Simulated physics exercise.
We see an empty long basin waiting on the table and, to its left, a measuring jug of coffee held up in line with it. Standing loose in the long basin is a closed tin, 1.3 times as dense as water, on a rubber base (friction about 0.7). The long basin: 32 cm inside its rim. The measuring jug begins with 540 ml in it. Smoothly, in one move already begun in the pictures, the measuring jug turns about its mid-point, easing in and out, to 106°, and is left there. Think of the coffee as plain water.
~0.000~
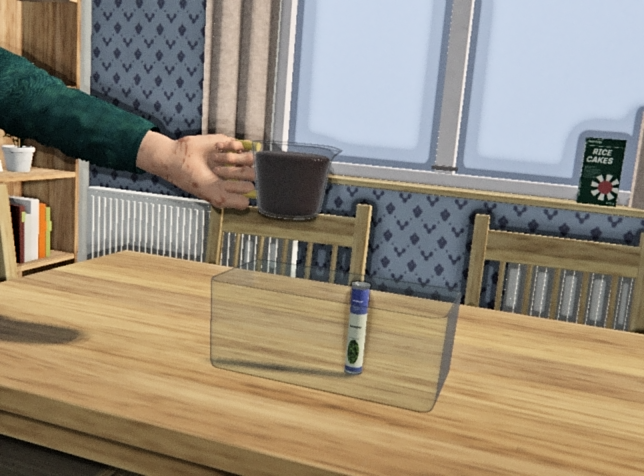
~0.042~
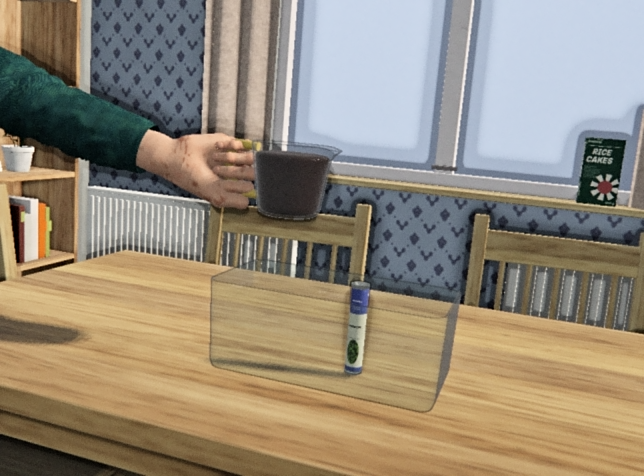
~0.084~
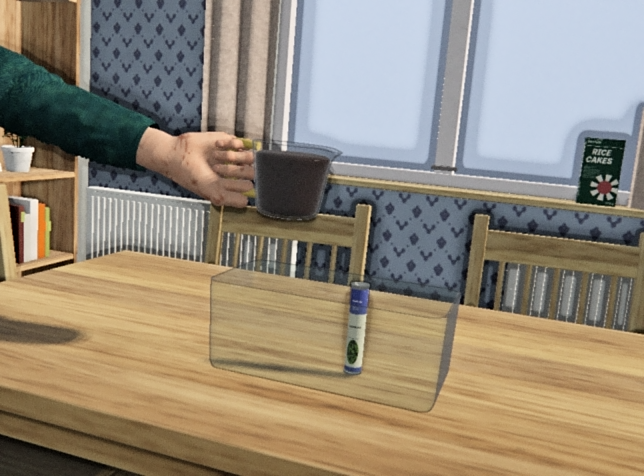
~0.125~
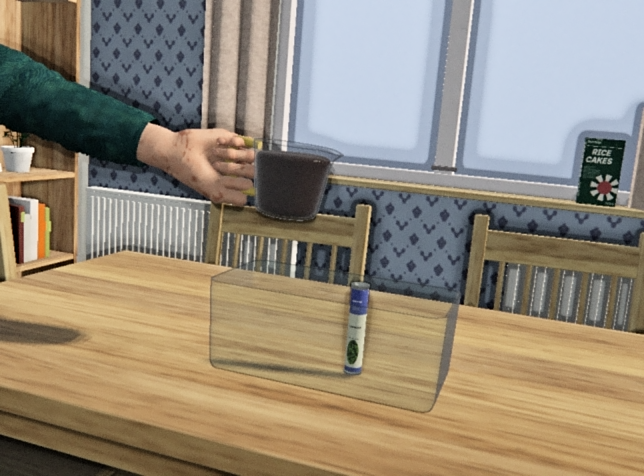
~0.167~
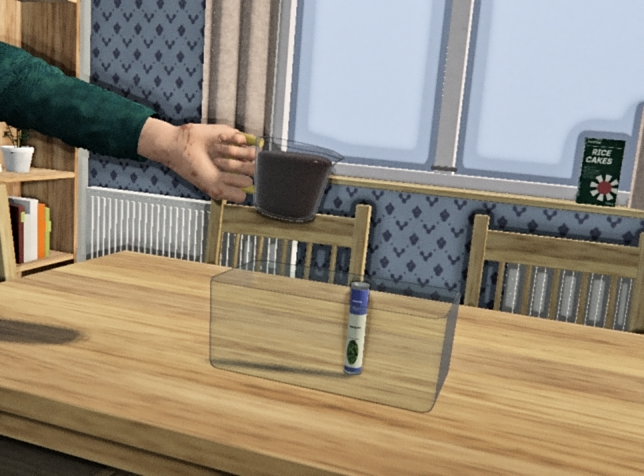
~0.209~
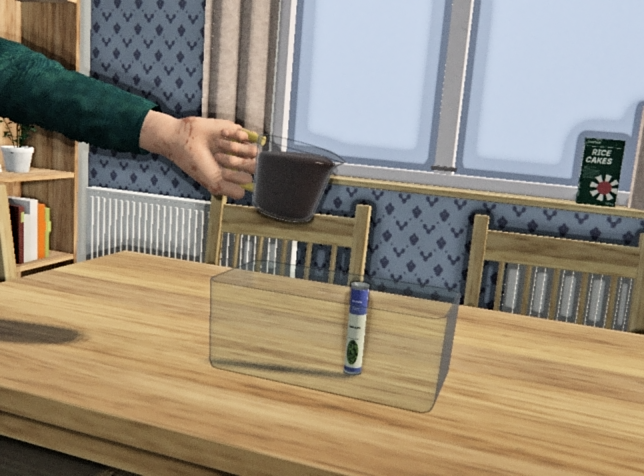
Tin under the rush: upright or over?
It goes down.
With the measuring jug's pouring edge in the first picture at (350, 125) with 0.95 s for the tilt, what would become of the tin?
Then it tips over.
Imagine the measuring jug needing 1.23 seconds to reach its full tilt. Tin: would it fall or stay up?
The tin tips over.
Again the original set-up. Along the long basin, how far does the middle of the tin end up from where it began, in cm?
Roughly 6.5 cm.
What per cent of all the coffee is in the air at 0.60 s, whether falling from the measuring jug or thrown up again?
I'd say close to 24 per cent.
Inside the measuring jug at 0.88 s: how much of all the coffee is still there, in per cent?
12 per cent or so.
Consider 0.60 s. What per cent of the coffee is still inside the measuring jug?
Fraction remaining: Approx. 66 per cent.
By 0.60 s the tilt is 69° and 67 per cent is still to pour; the tin stands where it began.
By 0.88 s the tilt is 102° and 11 per cent is still to pour; the tin stands where it began.
By 1.18 s the tilt is 106° and 0 per cent is still to pour; the tin lies on its side.
By 1.50 s the tilt is 106° and 0 per cent is still to pour; the tin lies on its side.
At rest the tin lies on its side.
